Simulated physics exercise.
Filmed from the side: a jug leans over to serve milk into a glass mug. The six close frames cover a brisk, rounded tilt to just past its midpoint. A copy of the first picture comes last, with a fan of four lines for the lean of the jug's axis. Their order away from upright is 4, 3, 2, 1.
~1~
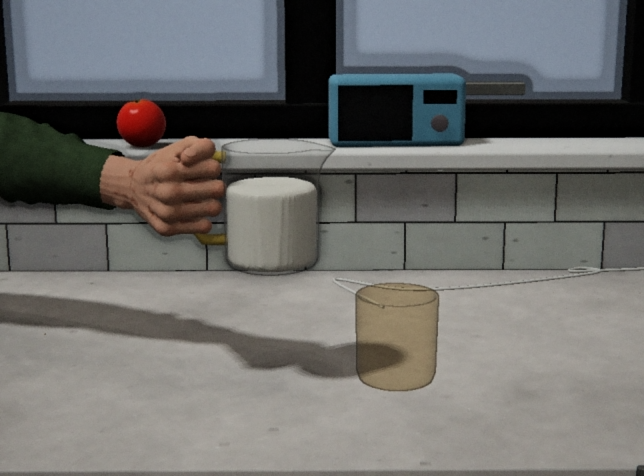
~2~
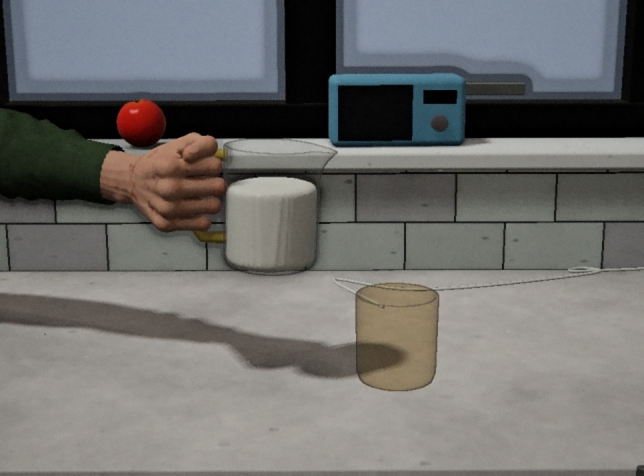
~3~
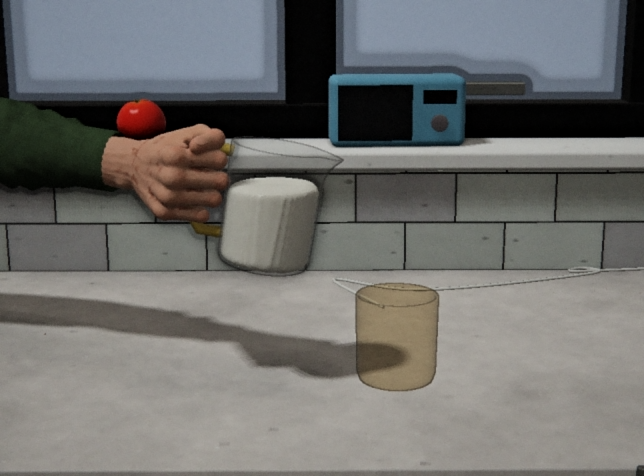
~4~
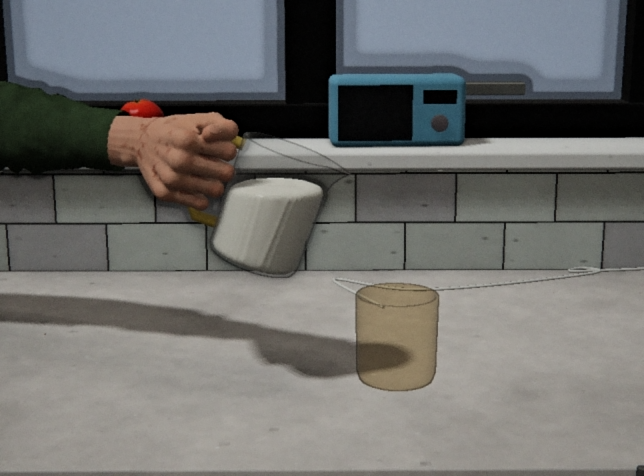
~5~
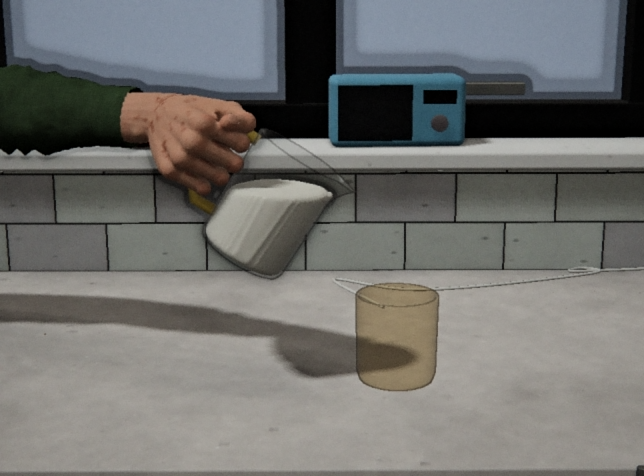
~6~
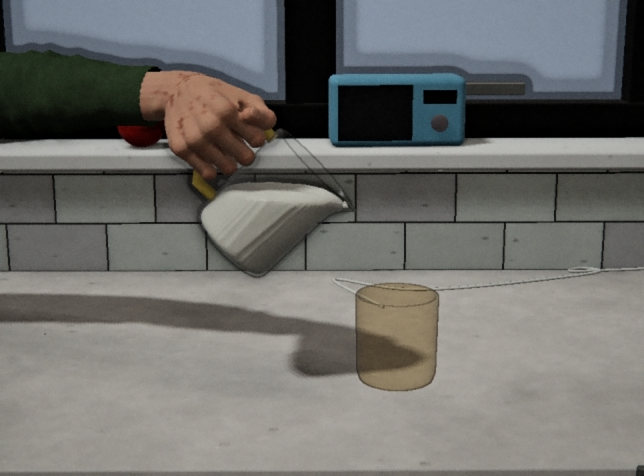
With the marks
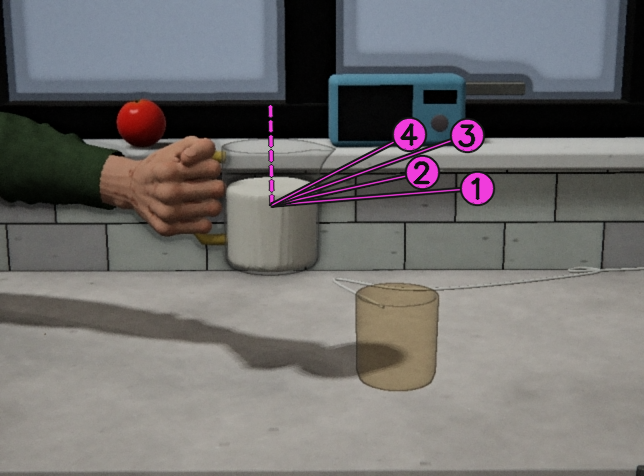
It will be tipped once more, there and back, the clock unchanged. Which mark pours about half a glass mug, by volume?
Line 3 does it best.
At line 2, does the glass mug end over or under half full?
Over half.
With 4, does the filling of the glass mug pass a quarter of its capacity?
Yes, it does.
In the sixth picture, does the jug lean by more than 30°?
Yes, it does.
In magenta, 1 at (460, 189); 2 at (406, 176); 3 at (451, 140); 4 at (394, 141).
With 1, the glass mug ends with about 84 % of what it can hold.
With 2, the glass mug ends with about 67 % of what it can hold; 3 % of the milk is spilt.
With 3, the glass mug ends with about 52 % of what it can hold.
With 4, the glass mug ends with about 34 % of what it can hold.
